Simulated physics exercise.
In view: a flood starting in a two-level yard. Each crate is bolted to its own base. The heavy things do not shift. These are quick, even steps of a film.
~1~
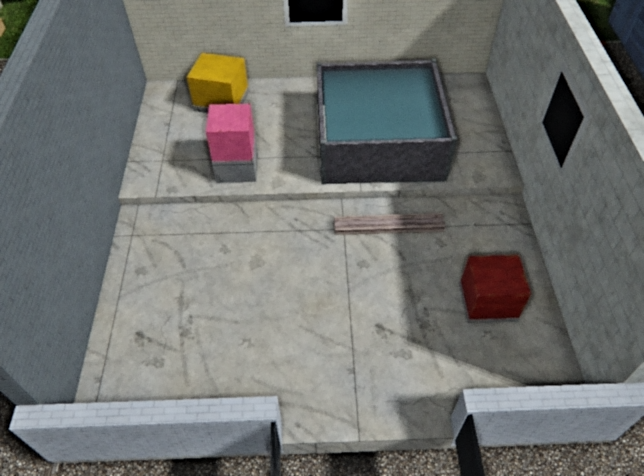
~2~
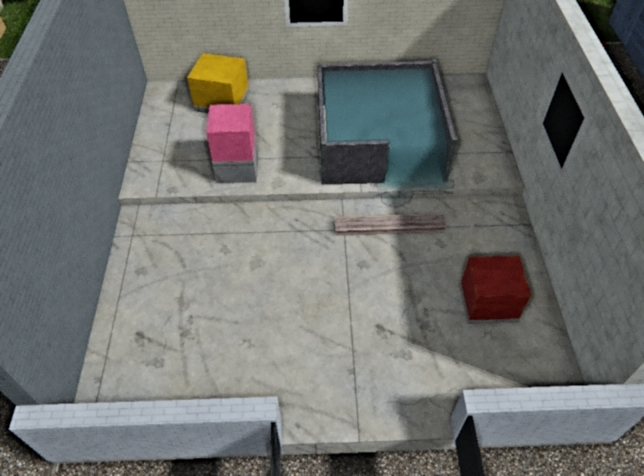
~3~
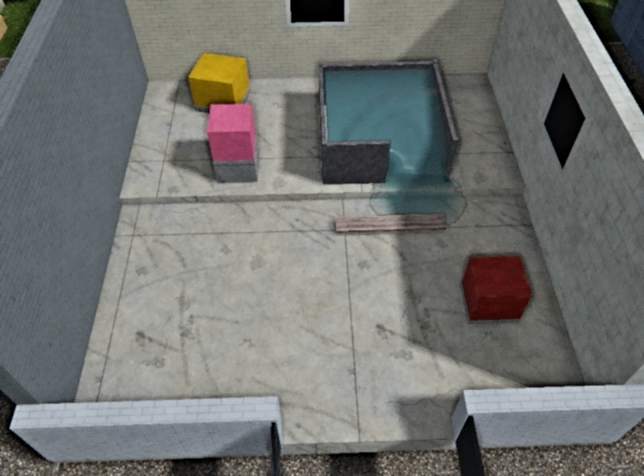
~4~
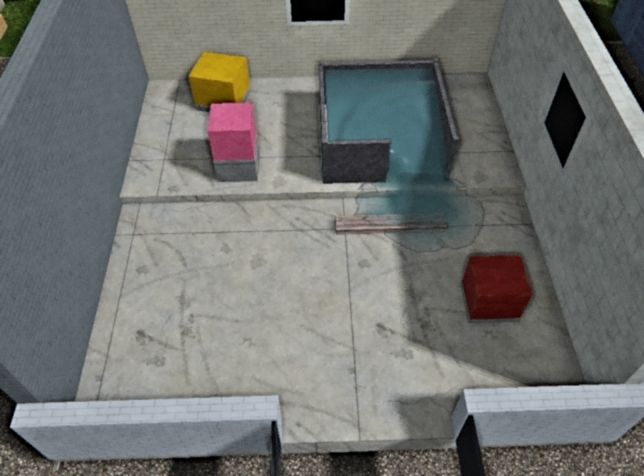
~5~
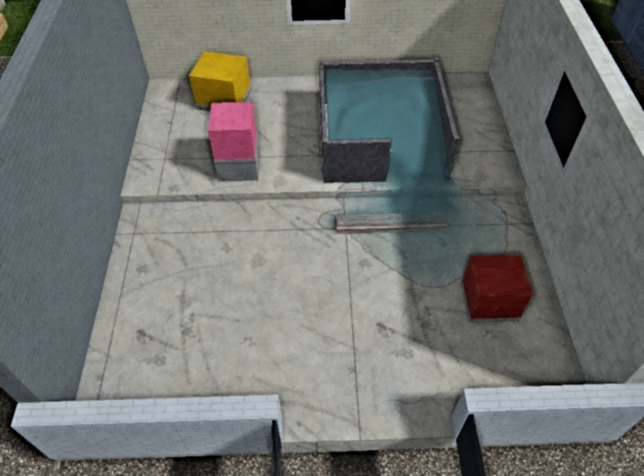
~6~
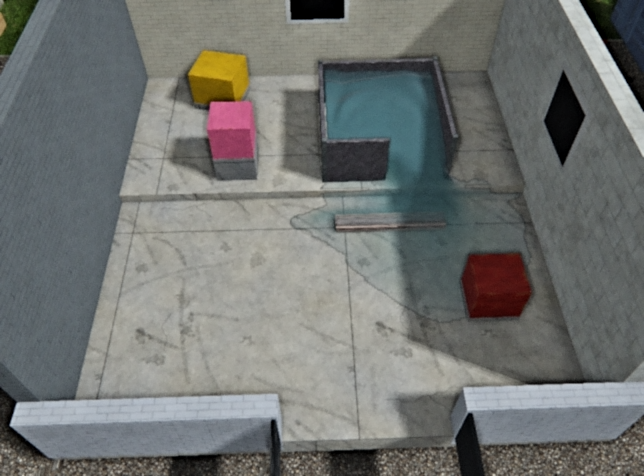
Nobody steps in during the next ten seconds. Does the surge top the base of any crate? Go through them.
The pink crate keeps dry; the yellow crate keeps dry; the red crate is soaked.
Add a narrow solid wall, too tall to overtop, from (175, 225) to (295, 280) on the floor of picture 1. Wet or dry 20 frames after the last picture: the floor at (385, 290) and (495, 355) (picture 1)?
In that order: Under water, flooded.
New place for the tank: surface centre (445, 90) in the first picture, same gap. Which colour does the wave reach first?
First comes the red-painted one.
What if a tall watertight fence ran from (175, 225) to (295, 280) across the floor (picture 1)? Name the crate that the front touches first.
It is the red one.
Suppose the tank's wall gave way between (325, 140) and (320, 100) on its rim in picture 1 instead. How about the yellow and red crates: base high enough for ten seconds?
Then: The yellow one takes water; the red one takes water.
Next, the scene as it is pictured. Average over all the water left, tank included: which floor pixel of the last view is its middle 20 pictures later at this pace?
Near (401, 226).
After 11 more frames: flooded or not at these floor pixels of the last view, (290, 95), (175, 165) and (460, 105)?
In turn: Clear, no water, dry.
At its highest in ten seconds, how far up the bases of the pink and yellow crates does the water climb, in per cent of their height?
Near 0 and 0 in a hundred.
A moment on, water covers 30 % of the floor; the pink crate not reached, the yellow crate not reached, the red crate water round its plinth.
Next, water covers 45 % of the floor; the pink crate not reached, the yellow crate not reached, the red crate water round its plinth.
Then, water covers 50 % of the floor; the pink crate not reached, the yellow crate not reached, the red crate water round its plinth.
Later, water covers 60 % of the floor; the pink crate not reached, the yellow crate not reached, the red crate water round its plinth.
In the end, water covers 60 % of the floor; the pink crate stayed above the water, the yellow crate stayed above the water, the red crate was topped.
